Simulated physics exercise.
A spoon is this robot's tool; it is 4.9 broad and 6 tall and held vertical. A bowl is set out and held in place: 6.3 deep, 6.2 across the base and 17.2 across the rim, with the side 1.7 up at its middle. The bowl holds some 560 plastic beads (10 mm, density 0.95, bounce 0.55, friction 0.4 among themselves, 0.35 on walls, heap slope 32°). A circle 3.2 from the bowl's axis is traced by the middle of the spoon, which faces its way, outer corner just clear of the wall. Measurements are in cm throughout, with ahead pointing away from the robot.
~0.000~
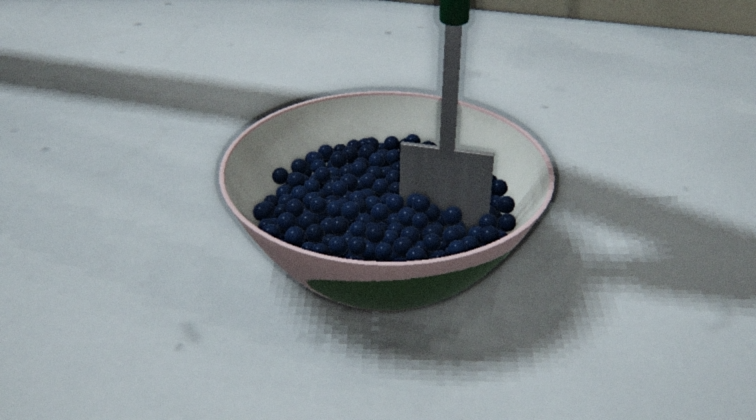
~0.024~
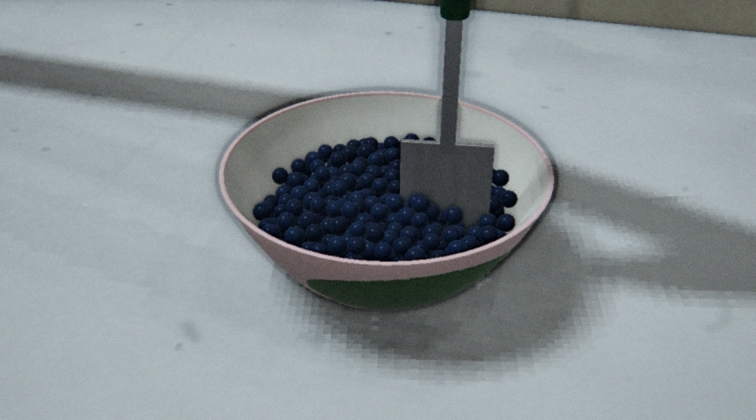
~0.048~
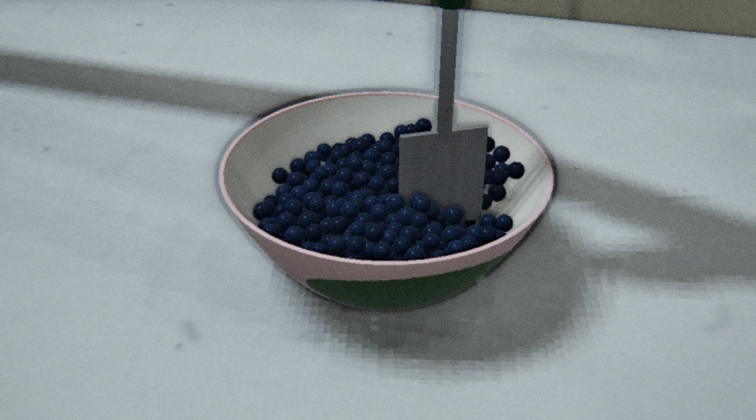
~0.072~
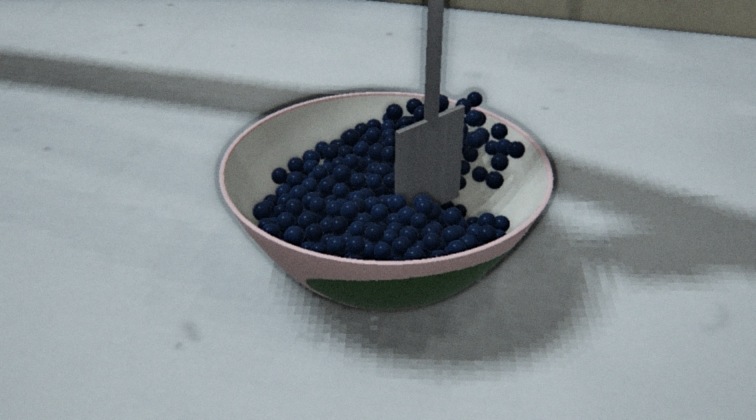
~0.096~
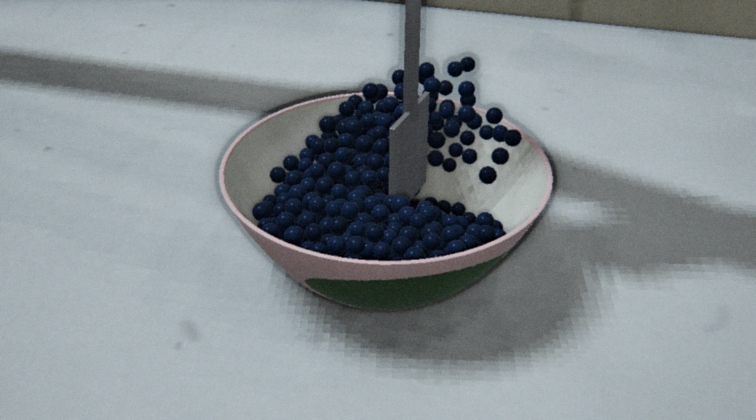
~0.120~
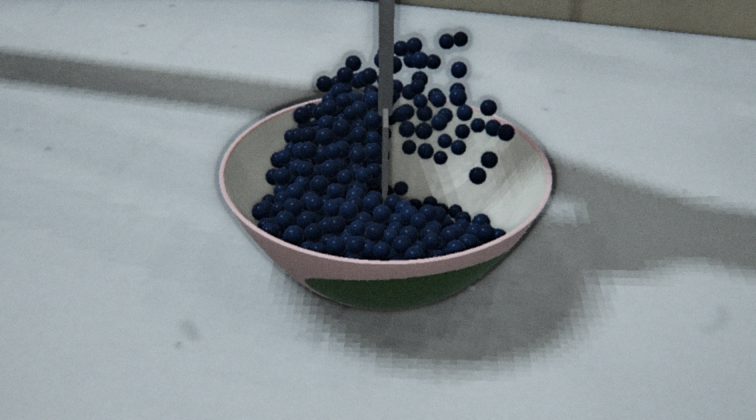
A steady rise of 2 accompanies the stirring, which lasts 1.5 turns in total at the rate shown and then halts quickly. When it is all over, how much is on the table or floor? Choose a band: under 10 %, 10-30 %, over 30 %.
Band: Over 30 %.
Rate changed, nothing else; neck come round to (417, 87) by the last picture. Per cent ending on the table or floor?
It comes to around 20 percent.
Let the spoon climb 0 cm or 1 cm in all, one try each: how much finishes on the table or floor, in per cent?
About 50 per cent on the first try and 45 per cent on the second.
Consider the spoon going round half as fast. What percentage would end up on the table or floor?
In that case it comes to around 10 percent.
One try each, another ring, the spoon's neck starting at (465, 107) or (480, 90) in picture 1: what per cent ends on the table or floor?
I'd put it at around 30 and 15 percent.
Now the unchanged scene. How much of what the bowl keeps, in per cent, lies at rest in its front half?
Some 45 per cent.
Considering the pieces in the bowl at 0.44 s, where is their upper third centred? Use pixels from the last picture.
Roughly pixel (424, 167).
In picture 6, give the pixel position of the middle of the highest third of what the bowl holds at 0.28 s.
Centre of upper third: Approx. (387, 229) px.
By 0.28 s, 270° round, highest piece 11 above the table; 437 in the bowl, 31 on the table or floor, 93 in flight or on the tool.
By 0.44 s, 76° round, highest piece 11 above the table; 366 in the bowl, 155 on the table or floor, 40 in flight or on the tool.
By 0.72 s, 180° round, highest piece 6 above the table; 346 in the bowl, 215 on the table or floor.
By 1.42 s, 180° round, highest piece 5 above the table; 346 in the bowl, 215 on the table or floor.
Final count, 346 in the bowl, 215 on the table or floor. That is 38 % on the table or floor.
